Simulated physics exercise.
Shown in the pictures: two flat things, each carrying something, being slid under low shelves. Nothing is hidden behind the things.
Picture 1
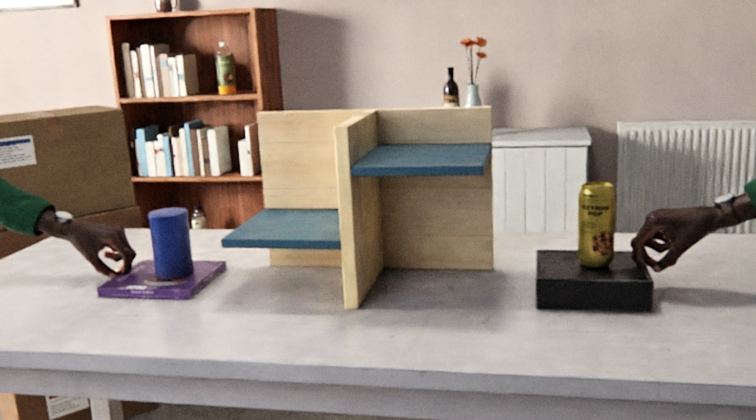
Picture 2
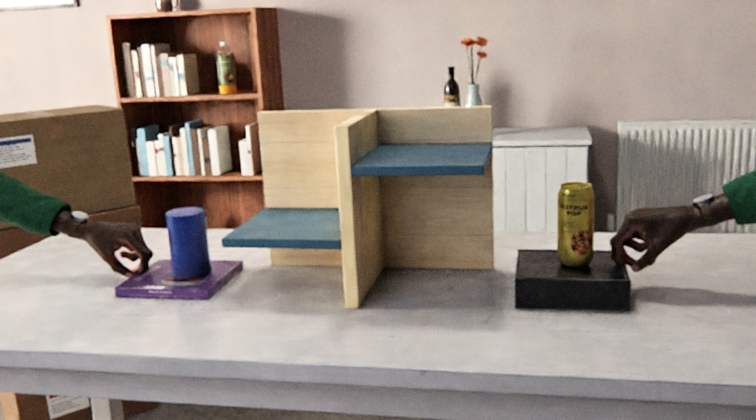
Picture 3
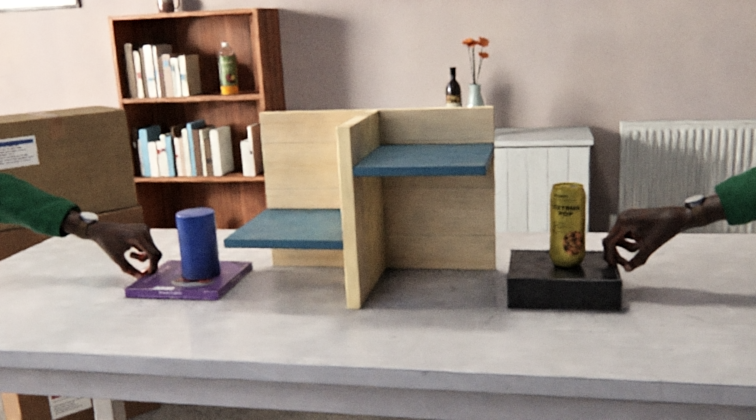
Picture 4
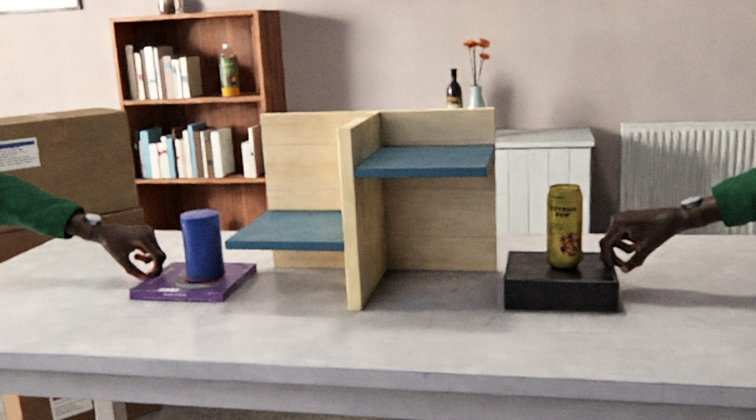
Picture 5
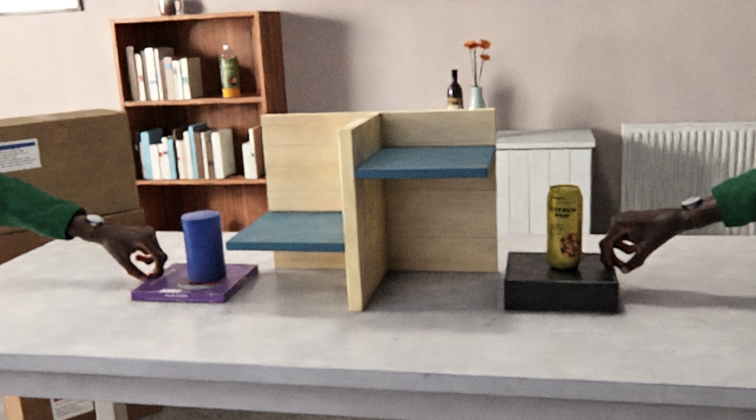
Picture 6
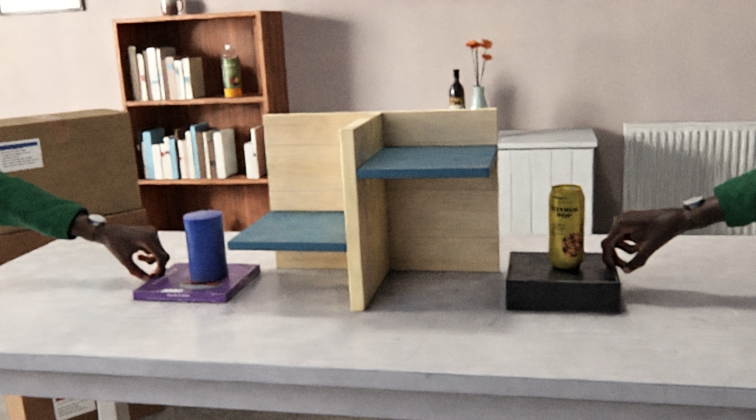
A blue candle on a flat purple packet and a yellow can on a black tray were slid inward by two hands across a table, toward low blue shelves, then barely moved.
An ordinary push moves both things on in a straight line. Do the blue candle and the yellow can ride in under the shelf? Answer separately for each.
As it turns out, the blue candle gets scraped off its spot and the yellow can rides in untouched.
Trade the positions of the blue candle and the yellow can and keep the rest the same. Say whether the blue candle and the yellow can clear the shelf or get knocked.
Blue candle: Goes under; yellow can: Hits the shelf.
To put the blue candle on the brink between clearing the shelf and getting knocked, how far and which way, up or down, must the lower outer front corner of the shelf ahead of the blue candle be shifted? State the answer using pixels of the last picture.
20 pixels, up.
Then, 0.94 s after the last picture, blue candle tipped 18° from how it was near (235, 242); yellow can riding along near (525, 227).
Then, 1.28 s after the last picture, blue candle tipped 60° from how it was near (231, 246); yellow can riding along near (505, 227).
Then, 1.60 s after the last picture, blue candle on its side near (235, 259); yellow can riding along near (487, 227).
At rest, the blue candle is knocked back, near (257, 260); the yellow can passes below, near (449, 227).
